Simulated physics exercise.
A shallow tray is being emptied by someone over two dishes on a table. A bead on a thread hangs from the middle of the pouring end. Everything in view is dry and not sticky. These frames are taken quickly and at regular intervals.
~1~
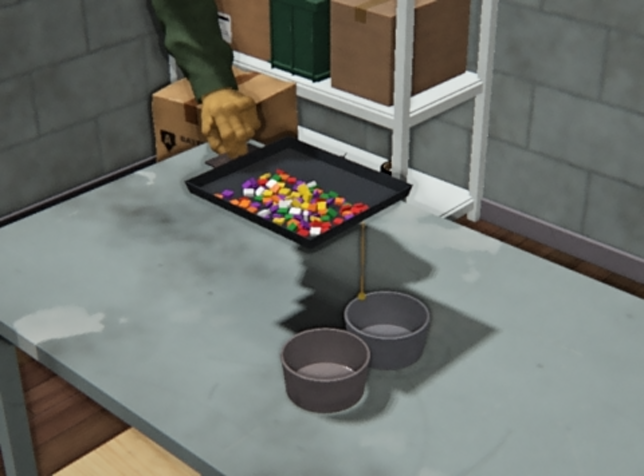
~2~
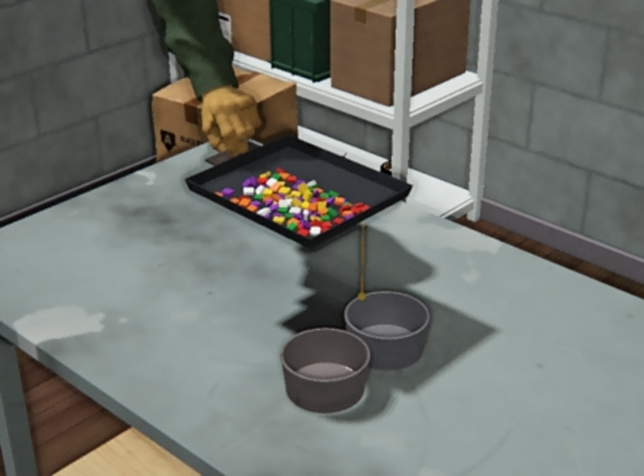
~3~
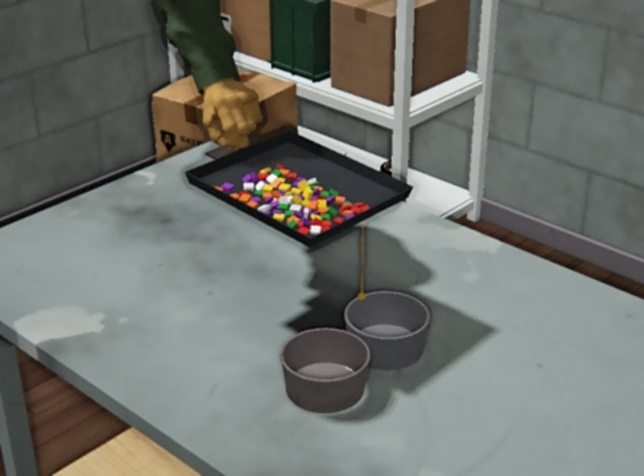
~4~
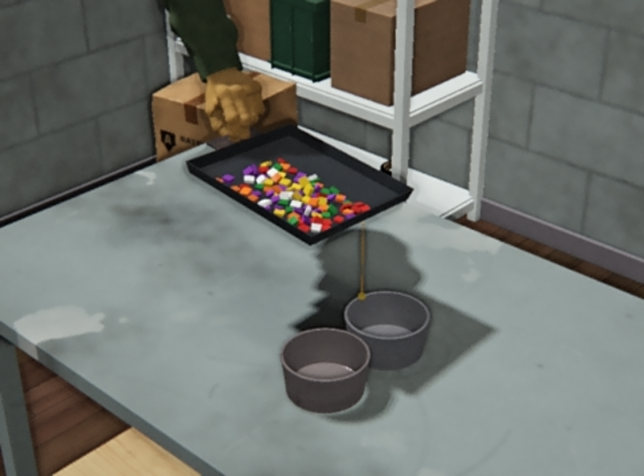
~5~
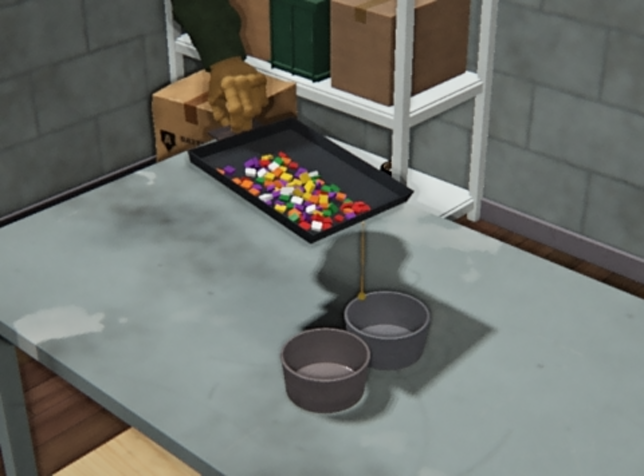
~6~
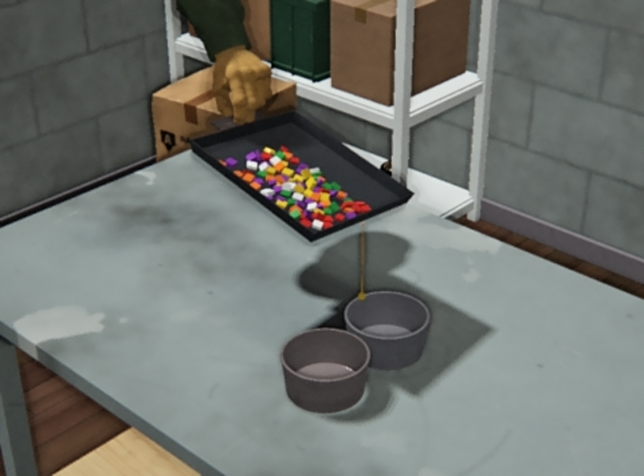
The clip opens on a gloved hand holding a dark tray of colourful mosaic tiles above two grey dishes on a worn table, its pouring end level. The hand then gradually tilts the tray, lowering the right corner slightly, then more clearly, while the tiles stay bunched inside and both dishes remain empty.
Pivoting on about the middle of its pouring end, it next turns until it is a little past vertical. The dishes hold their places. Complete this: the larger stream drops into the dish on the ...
... right.
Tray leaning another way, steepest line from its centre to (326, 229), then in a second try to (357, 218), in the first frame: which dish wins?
Results - the dish on the left side first, the dish on the right side second.
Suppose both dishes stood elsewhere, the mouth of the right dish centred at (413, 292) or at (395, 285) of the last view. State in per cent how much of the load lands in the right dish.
You'd end up with around 80 per cent and then around 80 per cent.
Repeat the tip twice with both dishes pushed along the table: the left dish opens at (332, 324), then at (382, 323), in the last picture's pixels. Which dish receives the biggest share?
In the first try it's the right-side dish, and in the second it's the right-side dish.
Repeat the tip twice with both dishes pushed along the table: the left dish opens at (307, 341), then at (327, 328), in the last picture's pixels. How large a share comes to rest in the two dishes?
About 30 and 80 per cent.
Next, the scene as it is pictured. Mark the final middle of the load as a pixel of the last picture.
Somewhere close to (417, 316) in the last picture.
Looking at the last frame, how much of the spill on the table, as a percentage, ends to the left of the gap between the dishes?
That's about 0 per cent of the spill.
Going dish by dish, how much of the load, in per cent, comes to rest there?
The left dish gets close to 0 per cent and the right dish close to 30 per cent.
Soon after the last picture, tray tipped steeply; nearly all on the tray; a stray few in the air.
A little later, tray tipped right over; about two thirds on the tray; a small part in the right dish; about a quarter outside both; a small part in the air.
Later still, tray tipped past a quarter turn; about a quarter in the right dish; most outside both.
At rest, tray tipped past a quarter turn; none in the left dish; about a quarter in the right dish; most outside both.
